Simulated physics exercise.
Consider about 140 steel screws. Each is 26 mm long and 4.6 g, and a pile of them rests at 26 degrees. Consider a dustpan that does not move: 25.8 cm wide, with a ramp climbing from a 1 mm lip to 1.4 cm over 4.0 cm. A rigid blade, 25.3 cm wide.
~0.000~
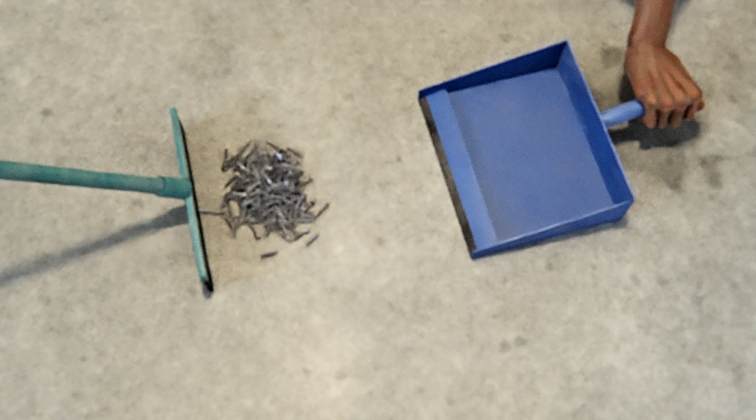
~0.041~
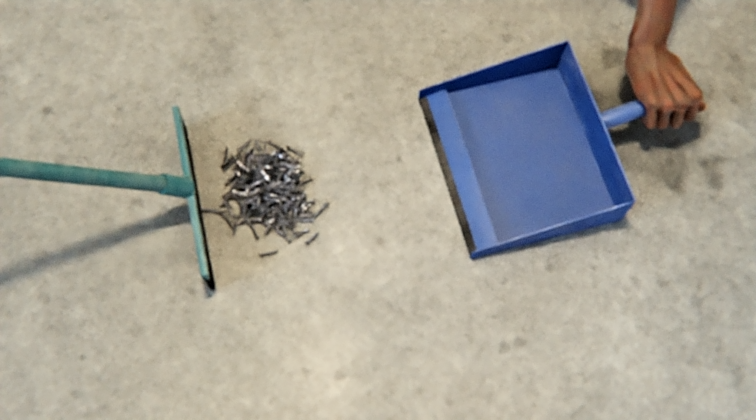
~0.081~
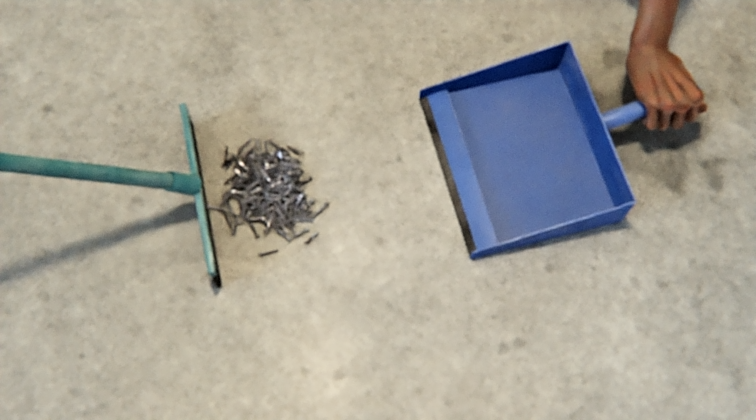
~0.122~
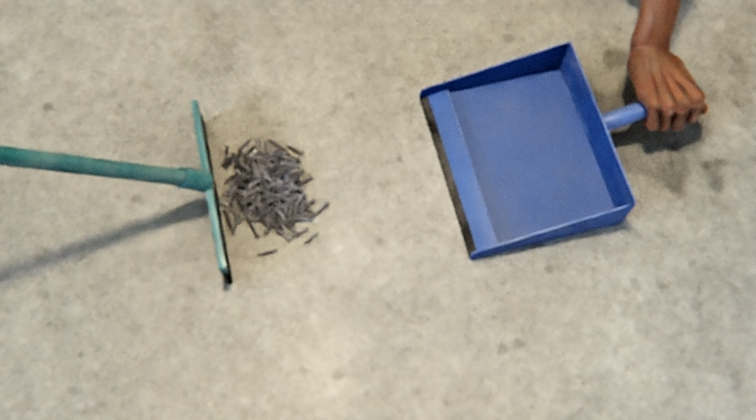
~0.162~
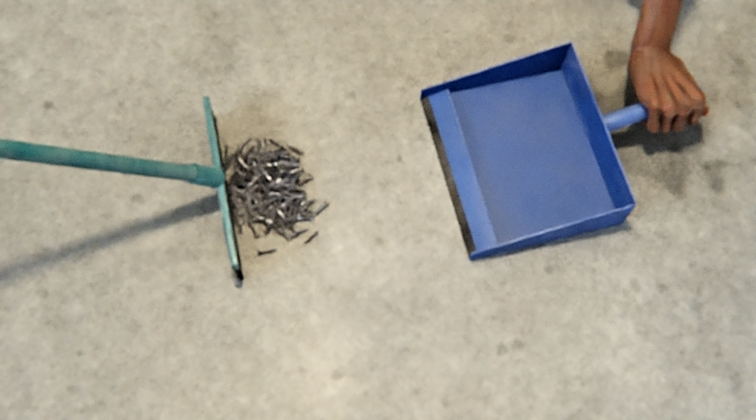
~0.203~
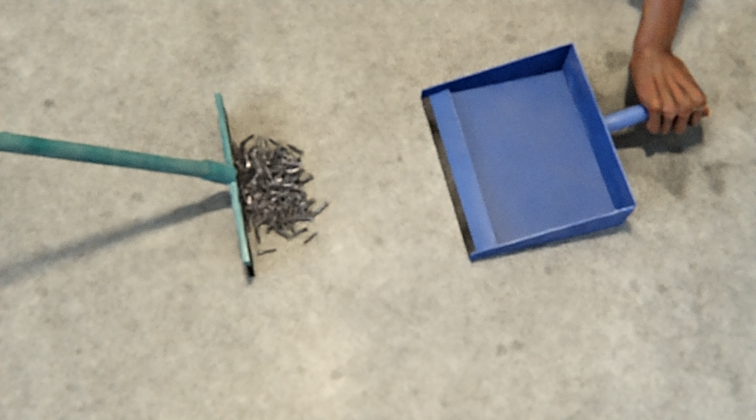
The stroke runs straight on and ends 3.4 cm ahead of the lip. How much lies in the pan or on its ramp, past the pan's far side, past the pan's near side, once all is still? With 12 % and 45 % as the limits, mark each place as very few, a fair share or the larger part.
My call: Pan: A fair share; far side: Very few; near side: Very few.
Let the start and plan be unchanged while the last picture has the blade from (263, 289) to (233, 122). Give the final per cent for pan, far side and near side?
Final per cent - pan 20, far 0, near 10.
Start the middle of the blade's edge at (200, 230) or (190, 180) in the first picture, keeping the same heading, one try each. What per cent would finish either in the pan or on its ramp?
Some 30 and 25 per cent.
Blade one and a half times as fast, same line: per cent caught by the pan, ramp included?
It would come to roughly 35 percent.
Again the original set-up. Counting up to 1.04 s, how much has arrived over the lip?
By that time, around 30 percent.
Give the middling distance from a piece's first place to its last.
That distance is close to 24 cm.
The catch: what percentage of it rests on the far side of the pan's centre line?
About 90 %.
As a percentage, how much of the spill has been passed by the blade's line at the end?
Roughly 0 percent of it.
After 0.51 s, middle of the blade 17 cm from the lip; 0 % over the lip, far side 0 %, near side 0 %.
After 0.72 s, middle of the blade 8 cm from the lip; 0 % over the lip, far side 0 %, near side 0 %.
After 1.04 s, middle of the blade 4 cm from the lip; 30 % over the lip, far side 5 %, near side 0 %.
In the end, at 1.4 s, pan 30 %, far side 5 %, near side 0 %, in front of the lip or behind the blade 70 %.
